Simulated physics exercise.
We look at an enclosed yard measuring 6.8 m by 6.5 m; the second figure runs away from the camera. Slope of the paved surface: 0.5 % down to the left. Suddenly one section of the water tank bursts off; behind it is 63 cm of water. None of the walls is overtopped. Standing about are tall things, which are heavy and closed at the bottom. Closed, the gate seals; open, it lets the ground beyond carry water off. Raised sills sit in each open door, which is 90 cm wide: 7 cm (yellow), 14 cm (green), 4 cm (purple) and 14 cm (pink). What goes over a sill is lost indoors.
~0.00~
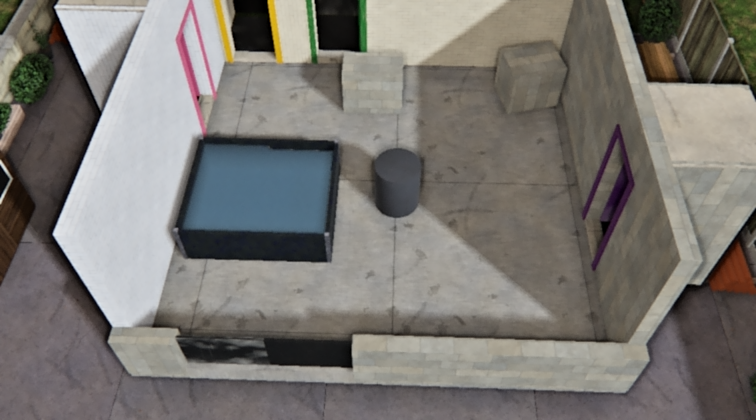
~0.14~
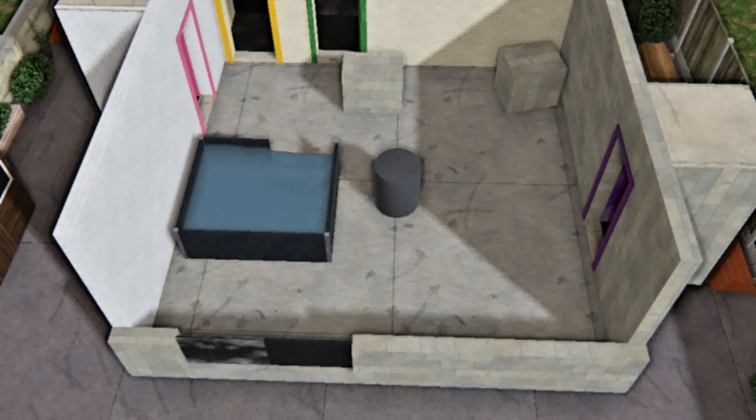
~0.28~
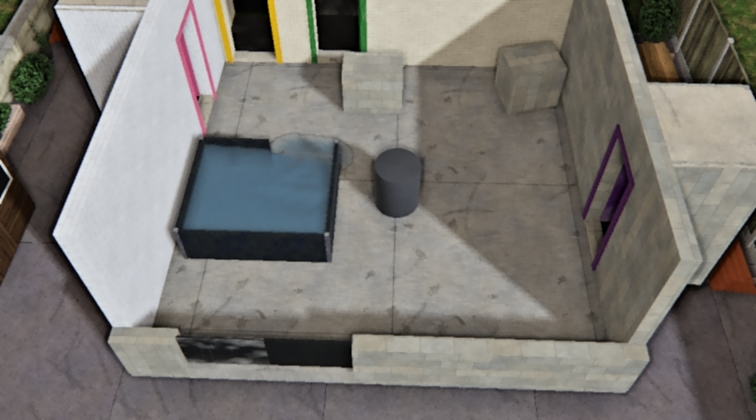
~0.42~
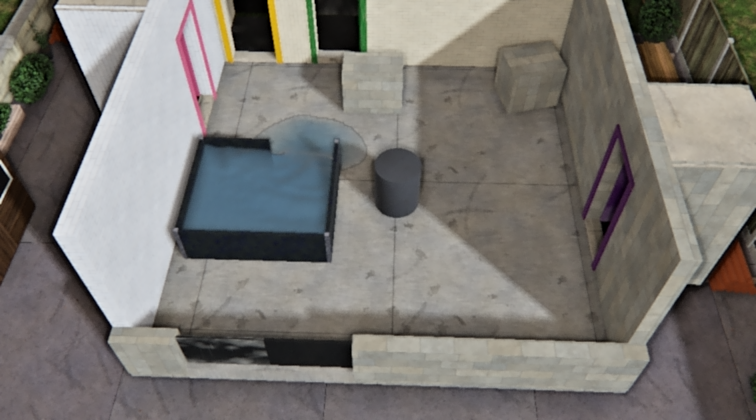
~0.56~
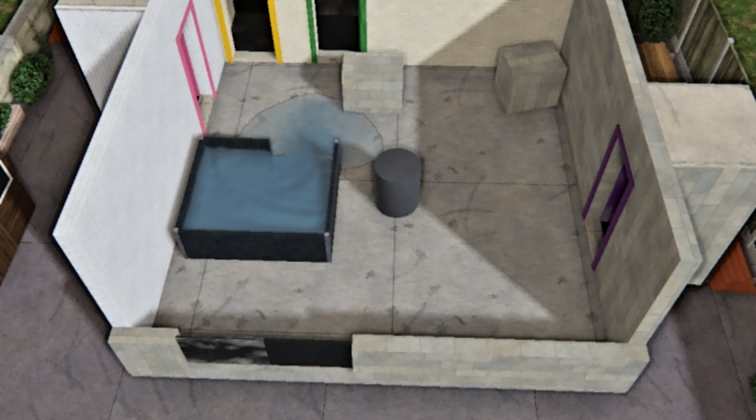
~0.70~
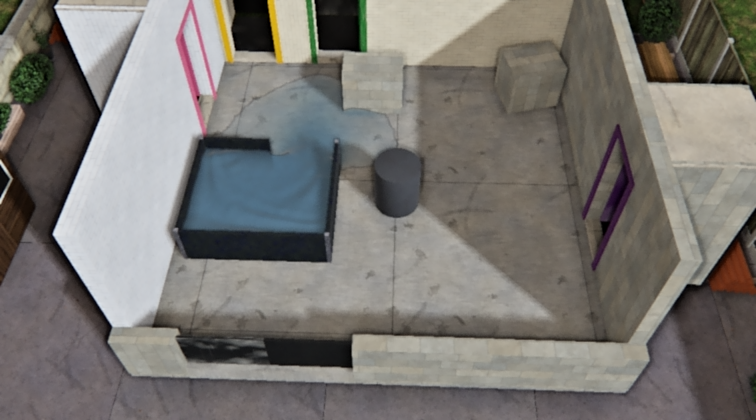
At the start, a dark-sided tank of still blue water stands in a walled paved yard near a gray cylinder and pale blocks. Part of the tank's far side disappears, and water pours out through the gap, spreading in a thin, widening sheet across the paving toward the back wall's block.
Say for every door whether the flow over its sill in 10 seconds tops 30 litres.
Result: Yellow door - tops it; green door - tops it; purple door - falls short; pink door - falls short.
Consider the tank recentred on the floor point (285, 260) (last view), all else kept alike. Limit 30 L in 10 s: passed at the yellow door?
So the yellow door tops the limit.
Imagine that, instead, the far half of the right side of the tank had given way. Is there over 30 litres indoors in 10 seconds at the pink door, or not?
Against the limit, pink does not exceed it.
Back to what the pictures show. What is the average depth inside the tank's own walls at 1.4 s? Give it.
It averages close to 44 cm.
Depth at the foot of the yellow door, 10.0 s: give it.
Around 8.5 cm deep.
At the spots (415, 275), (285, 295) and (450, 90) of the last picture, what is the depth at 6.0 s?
Spot by spot: Some 0, 0, then 5 cm.
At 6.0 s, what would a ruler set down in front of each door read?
Yellow 13 cm, green 15 cm, purple 4 cm, pink 8 cm.
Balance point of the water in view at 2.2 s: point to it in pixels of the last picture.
Balance point at about (296, 164).
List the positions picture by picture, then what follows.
Still water, 63 cm deep, in the water tank at (261, 187), in the first picture.
Water pours out on the water tank's far side and has run 0.6 m, to a hidden place; typically 5 cm deep outside, 63 cm at the water tank's back, in the second picture.
The front is at (289, 137), 0.9 m from the gap on the water tank's far side; 0.9 m2 of floor is under water; 63 cm left at the back of the water tank, in the third picture.
Water pours out on the water tank's far side and has run 1.3 m, to (298, 119); typically 7 cm deep outside, 63 cm at the water tank's back, in the fourth picture.
The front is at (323, 98), 1.9 m from the gap on the water tank's far side; 3.3 m2 of floor is under water; 60 cm left at the back of the water tank, in the fifth picture.
The front is at (328, 79), 2.4 m from the gap on the water tank's far side; 4.6 m2 of floor is under water; 55 cm left at the back of the water tank, in the sixth picture.
After 1.4 s water covers 25 % of the floor and is deepest (34 cm) near (318, 162); yellow door 7 cm at the sill, 1 L in, green door 11 cm at the sill, 26 L in, purple door not reached, pink door 4 cm at the sill, 0 L in.
After 2.2 s water covers 30 % of the floor and is deepest (34 cm) near (330, 64); yellow door 20 cm at the sill, 27 L in, green door 26 cm at the sill, 107 L in, purple door not reached, pink door 3 cm at the sill, 0 L in.
After 3.5 s water covers 50 % of the floor and is deepest (25 cm) near (322, 63); yellow door 18 cm at the sill, 96 L in, green door 20 cm at the sill, 192 L in, purple door not reached, pink door 9 cm at the sill, 0 L in.
After 6.0 s water covers 65 % of the floor and is deepest (16 cm) near (322, 63); yellow door 13 cm at the sill, 176 L in, green door 15 cm at the sill, 225 L in, purple door 4 cm at the sill, 0 L in, pink door 8 cm at the sill, 0 L in.
After 10.0 s water covers 90 % of the floor and is deepest (10 cm) near (225, 61); yellow door 9 cm at the sill, 207 L in, green door 10 cm at the sill, 229 L in, purple door 4 cm at the sill, 0 L in, pink door 7 cm at the sill, 0 L in.
